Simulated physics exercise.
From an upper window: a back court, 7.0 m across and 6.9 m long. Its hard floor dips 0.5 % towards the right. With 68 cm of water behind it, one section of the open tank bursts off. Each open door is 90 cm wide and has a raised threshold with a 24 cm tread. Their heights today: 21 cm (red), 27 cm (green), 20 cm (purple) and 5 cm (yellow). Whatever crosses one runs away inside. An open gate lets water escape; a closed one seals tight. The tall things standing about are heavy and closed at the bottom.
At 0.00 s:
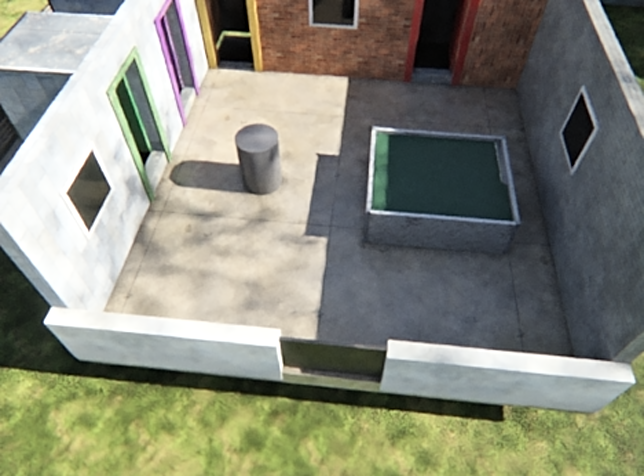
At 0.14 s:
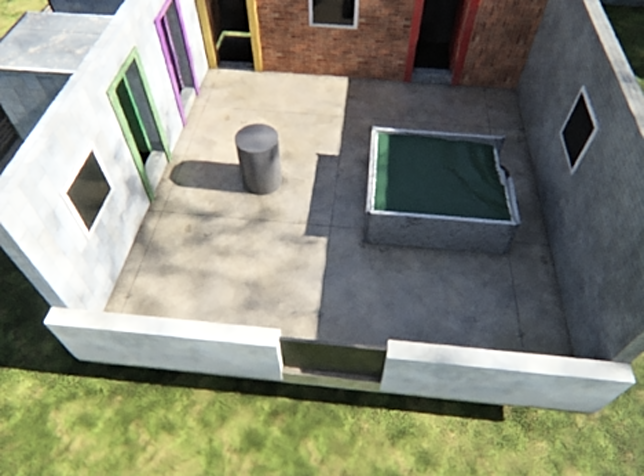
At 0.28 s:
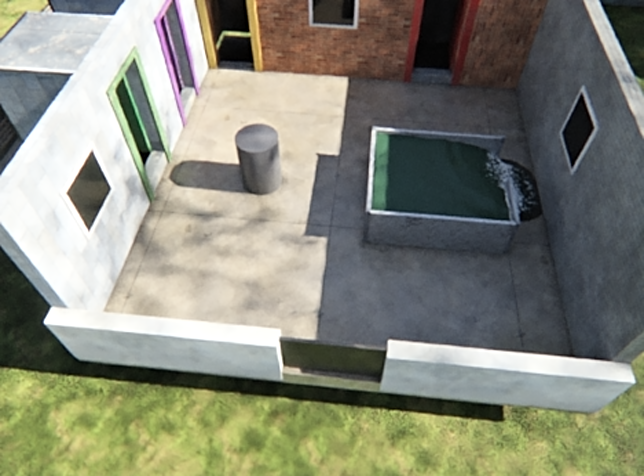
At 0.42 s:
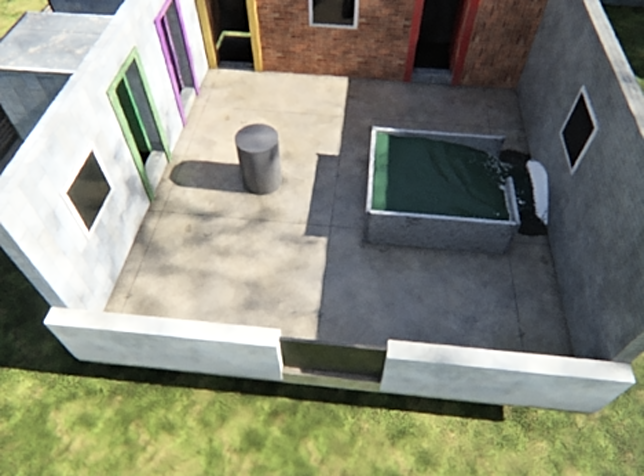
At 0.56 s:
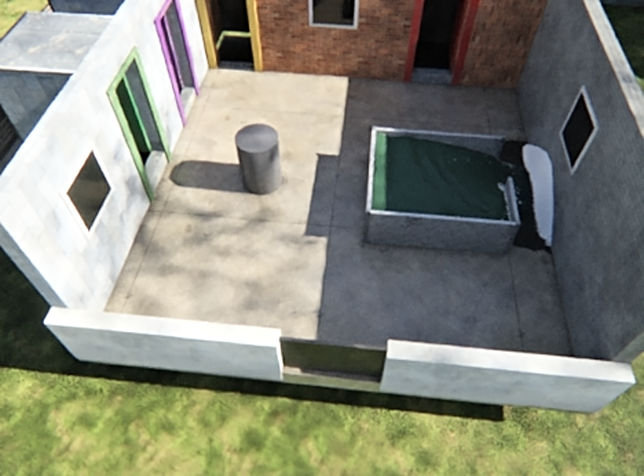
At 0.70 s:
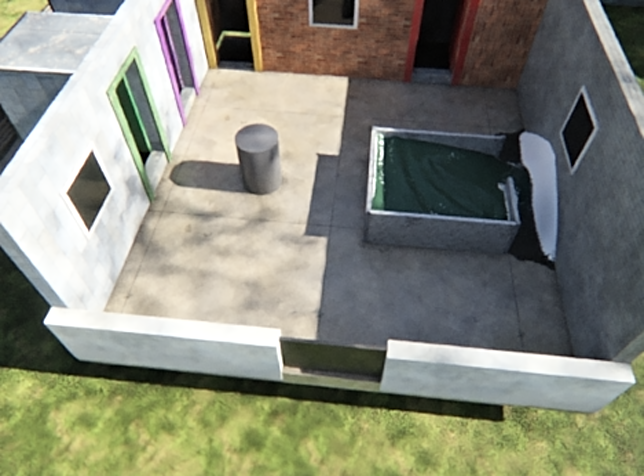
Water bursts from the right side of a raised, open green tank in a walled back court, seen from high above by a camera that stays still. A grey cylinder stands left of the tank on the pale floor, with green, purple, yellow and red doorways beyond. The tank's surface ripples as dark, white-edged water pours through the gap and spreads along the right wall.
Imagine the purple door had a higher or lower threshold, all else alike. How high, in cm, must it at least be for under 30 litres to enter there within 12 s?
At least 7 cm or so.
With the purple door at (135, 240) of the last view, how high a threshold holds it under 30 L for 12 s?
Roughly 6.5 cm.
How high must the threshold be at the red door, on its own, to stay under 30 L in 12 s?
Roughly 11.0 cm at red.
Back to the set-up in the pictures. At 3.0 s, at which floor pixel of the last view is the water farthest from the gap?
Near (293, 75).
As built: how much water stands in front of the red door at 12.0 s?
Roughly 5.0 cm deep.
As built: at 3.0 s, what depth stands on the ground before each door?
In cm: Red 18, green 0, purple 0, yellow 0.
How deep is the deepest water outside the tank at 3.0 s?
Up to some 34 cm.
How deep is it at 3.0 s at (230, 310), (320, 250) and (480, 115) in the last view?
In that order: 0, 0 and 6 cm.
After 1.4 s water covers 15 % of the floor, deepest (56 cm) near (530, 189); it has not reached the purple door.
After 3.0 s water covers 30 % of the floor, deepest (34 cm) near (530, 189); it has not reached the purple door.
After 12.0 s water covers 100 % of the floor, deepest (10 cm) near (312, 359); 7 cm at the purple door, 0 litres in over its 20 cm threshold.
At the purple door as built, the water arrived by 4.4 s and peaked near 13 cm at 5.2 s.
With a threshold of 5.5 cm, 54 litres would have come in within the 12 s; with 7.5 cm, 20 litres. So under 30 litres takes about 7 cm.
